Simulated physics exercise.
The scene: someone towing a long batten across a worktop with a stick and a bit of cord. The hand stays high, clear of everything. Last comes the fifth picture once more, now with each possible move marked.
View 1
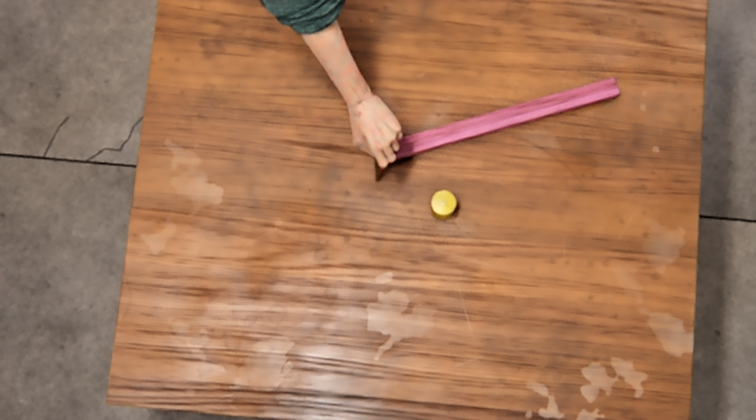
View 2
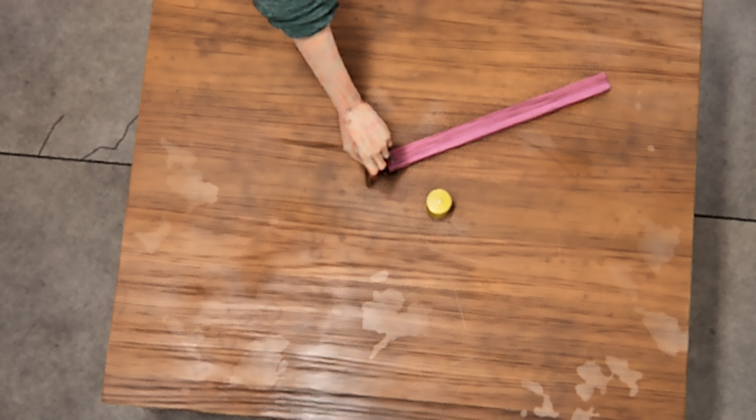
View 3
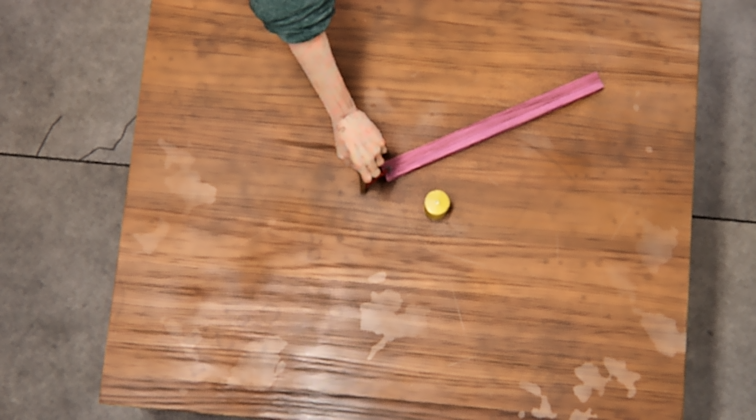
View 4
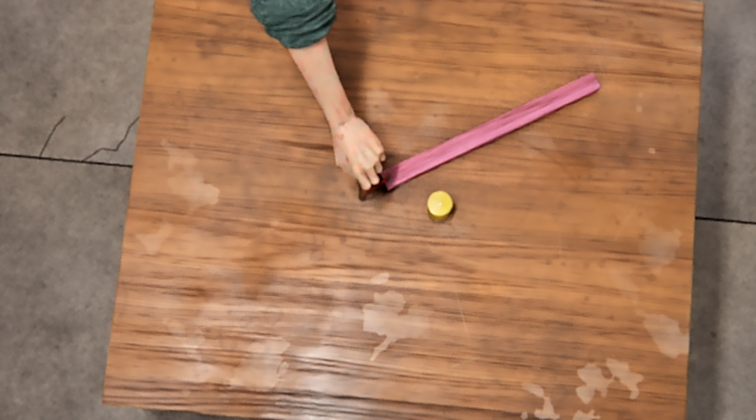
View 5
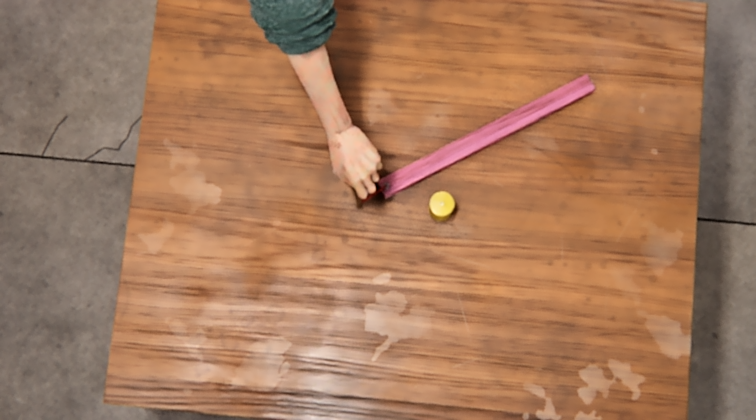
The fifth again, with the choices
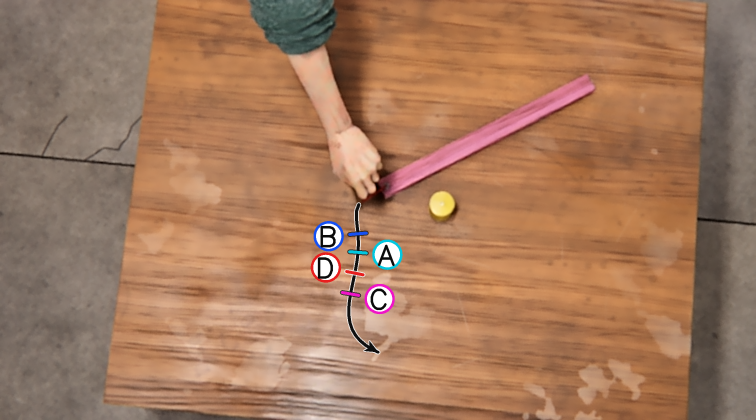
A long pink batten slides a short way down and to the left across a worn wooden worktop, seen from above with grey cracked floor on either side. A hand in a green sleeve reaches in from the top and draws the batten by its lower left end, its slant steepening slightly. Just below, a small yellow candle stays put on the wood while the view shifts faintly.
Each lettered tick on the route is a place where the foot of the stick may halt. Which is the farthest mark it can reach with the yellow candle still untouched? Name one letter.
The farthest safe stop is A.
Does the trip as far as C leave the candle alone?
No.
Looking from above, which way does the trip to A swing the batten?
Anticlockwise.
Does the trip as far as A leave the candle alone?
Yes.
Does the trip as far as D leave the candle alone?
No.
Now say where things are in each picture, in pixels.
The first frame shows pink batten (504, 118); yellow candle (443, 206).
The second frame shows pink batten (498, 121); yellow candle (438, 204).
The third frame shows pink batten (493, 125); yellow candle (436, 205).
The fourth frame shows pink batten (491, 130); yellow candle (439, 206).
The fifth frame shows pink batten (487, 135); yellow candle (441, 207).
On the marked copy, A at (358, 252); B at (358, 234); C at (350, 294); D at (355, 273); the route from (359, 204) via (352, 287) to (378, 352).
Following A. Soon after the start, foot of the stick (356, 220), middle of the batten (479, 141).
Later, foot of the stick (358, 239), middle of the batten (473, 149).
In the end, foot of the stick (358, 253), middle of the batten (468, 156); nothing has been touched.
As for the rest, B is safe but short; C is too far, the candle has been hit; D is too far, the candle has been hit.
